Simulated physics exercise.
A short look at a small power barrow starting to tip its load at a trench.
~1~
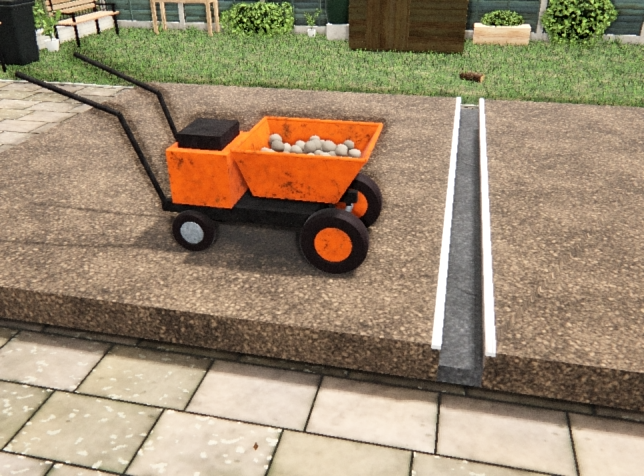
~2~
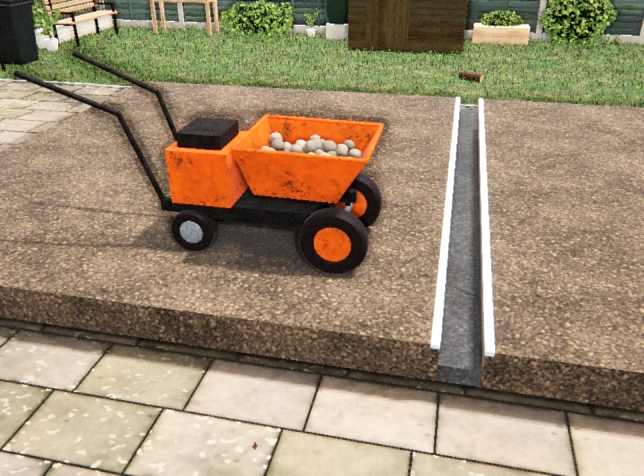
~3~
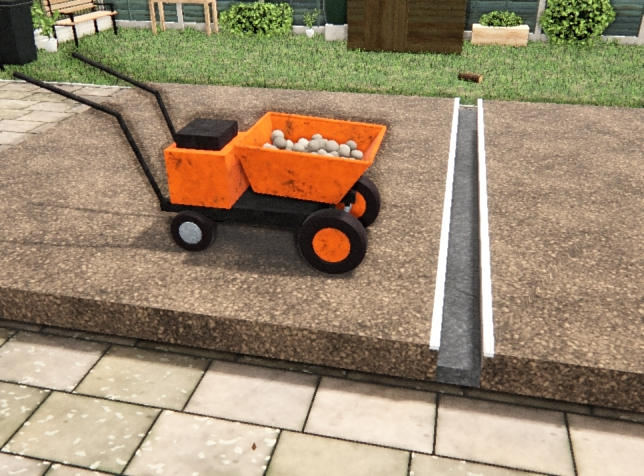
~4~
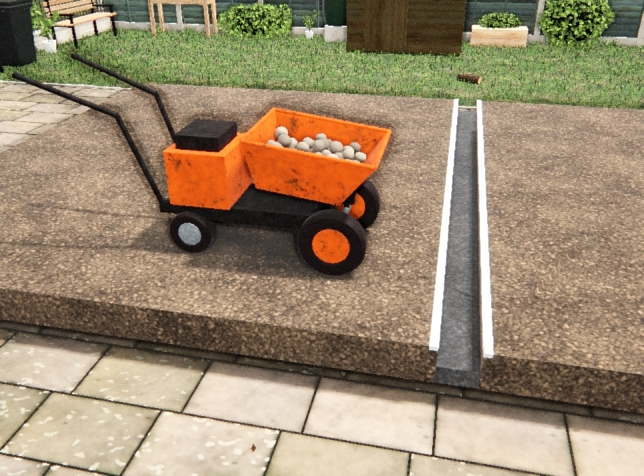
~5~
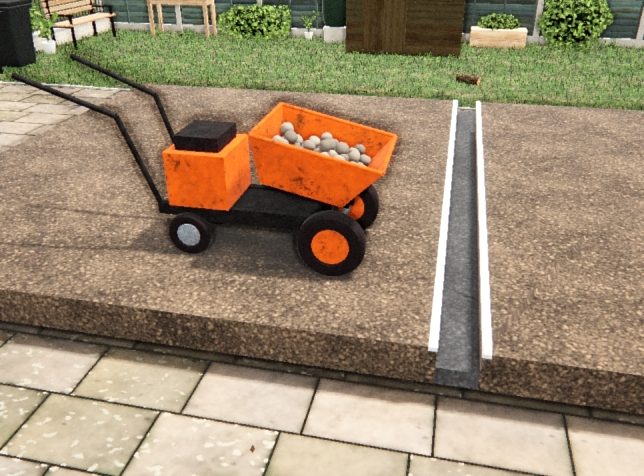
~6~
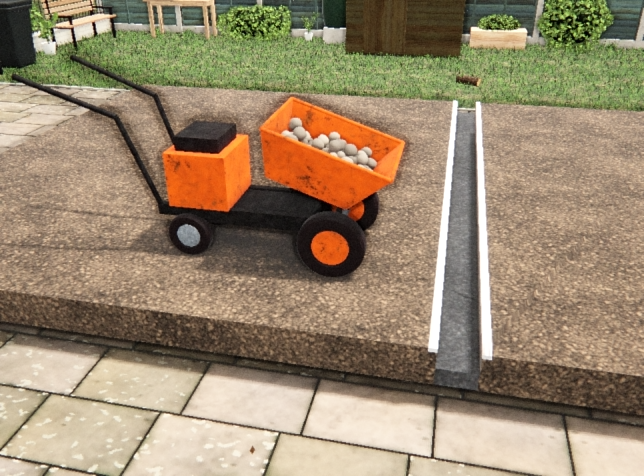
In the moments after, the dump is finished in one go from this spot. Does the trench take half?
Between the edges lies more than half of the load.
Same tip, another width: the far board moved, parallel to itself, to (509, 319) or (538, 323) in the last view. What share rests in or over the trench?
In turn 80 and 90 in a hundred.
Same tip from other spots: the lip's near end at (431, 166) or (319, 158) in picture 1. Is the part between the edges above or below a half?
One: The smaller part. Two: Under half.
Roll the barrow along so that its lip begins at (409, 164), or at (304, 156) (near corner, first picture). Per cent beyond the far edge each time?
In turn 60 and 0 in a hundred.
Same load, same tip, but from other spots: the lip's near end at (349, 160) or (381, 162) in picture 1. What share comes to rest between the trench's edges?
In turn 60 and 80 in a hundred.
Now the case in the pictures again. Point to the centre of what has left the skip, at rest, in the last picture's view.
Roughly at (461, 270).
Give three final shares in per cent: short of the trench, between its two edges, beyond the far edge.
About: Short 20, between 65, beyond 5 per cent.
Soon after the last picture, skip tipped steeply; all in the skip.
A little later, skip tipped right over; most in the skip; a small part short of the trench; a small part in or heaped over the trench; a stray few falling.
Later still, skip tipped right over; about a quarter in the skip; a small part short of the trench; about two thirds in or heaped over the trench; a small part beyond it.
By the end, skip tipped right over; a small part in the skip; about a quarter short of the trench; about two thirds in or heaped over the trench; a small part beyond it.
